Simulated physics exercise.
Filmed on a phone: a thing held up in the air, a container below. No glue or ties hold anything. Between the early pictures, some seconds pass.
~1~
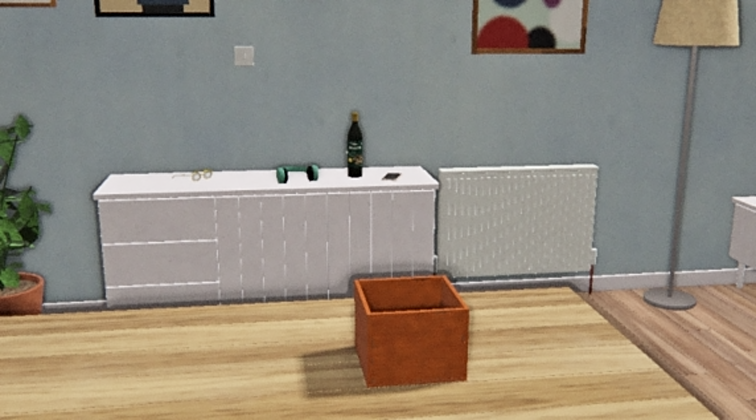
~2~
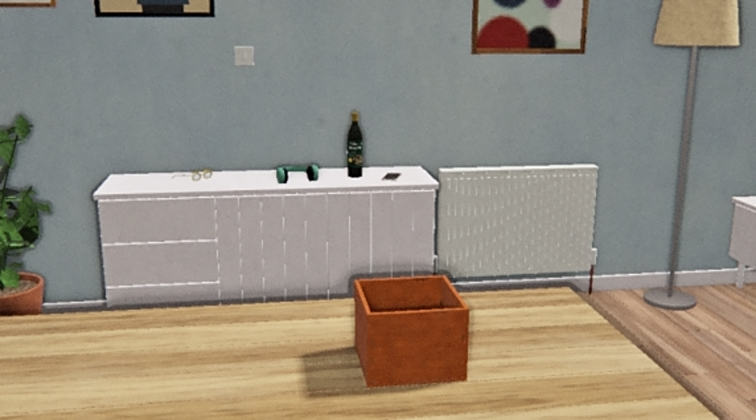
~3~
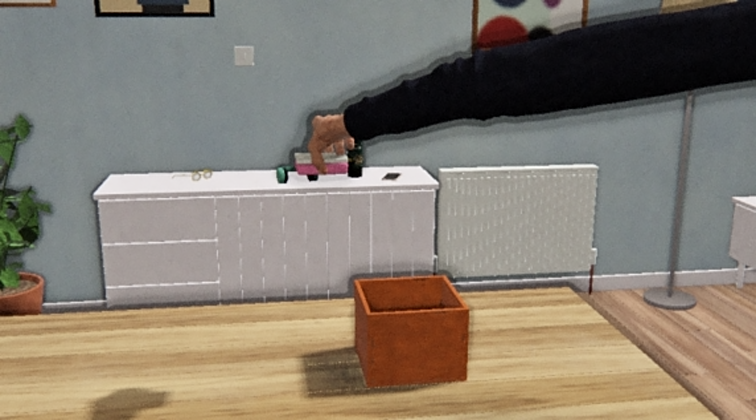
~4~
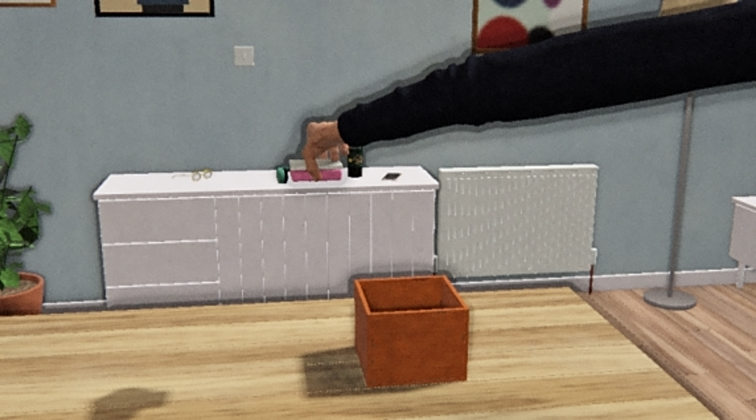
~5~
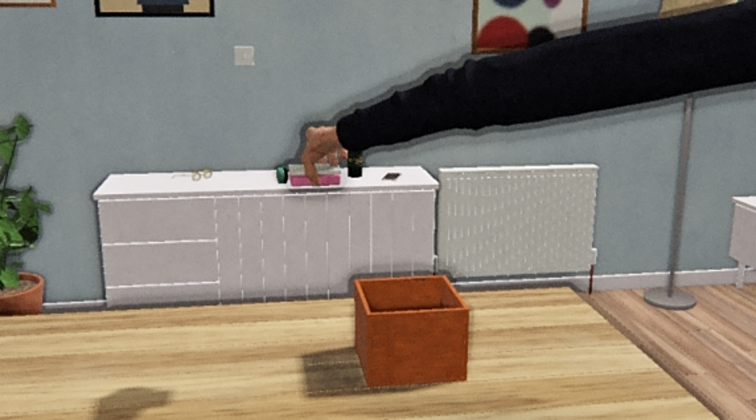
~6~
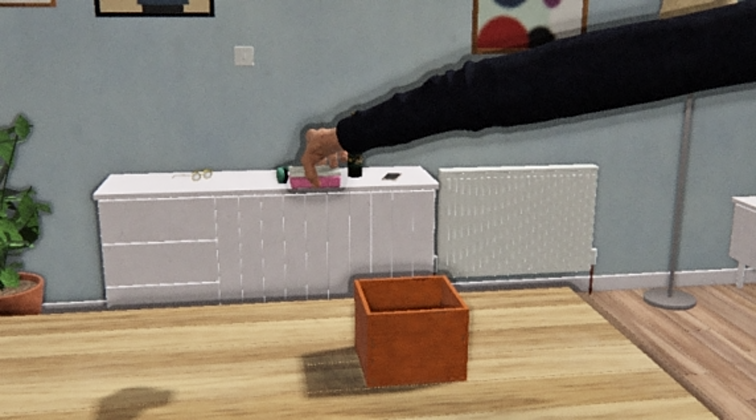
Hand in a dark sleeve holding a pink sponge in the air, lowering it slightly behind an open reddish-brown crate.
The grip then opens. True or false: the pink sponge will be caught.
False.
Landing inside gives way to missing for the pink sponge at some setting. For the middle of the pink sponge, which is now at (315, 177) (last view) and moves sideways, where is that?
Tipping point: Around (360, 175).
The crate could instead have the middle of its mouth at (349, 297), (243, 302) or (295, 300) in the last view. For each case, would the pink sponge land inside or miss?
Drops in; does not go in; drops in.
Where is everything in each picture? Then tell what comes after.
The first picture shows crate (408, 329).
The second picture shows crate (408, 329).
The third picture shows still on the way; pink sponge (321, 164); crate (408, 329).
The fourth picture shows still on the way; pink sponge (316, 170); crate (408, 329).
The fifth picture shows still on the way; pink sponge (315, 175); crate (408, 329).
The sixth picture shows in place, still held; pink sponge (315, 177); crate (408, 329).
Then, 0.24 s after the last picture, pink sponge falling near (316, 276).
At rest, the pink sponge misses, near (318, 361).
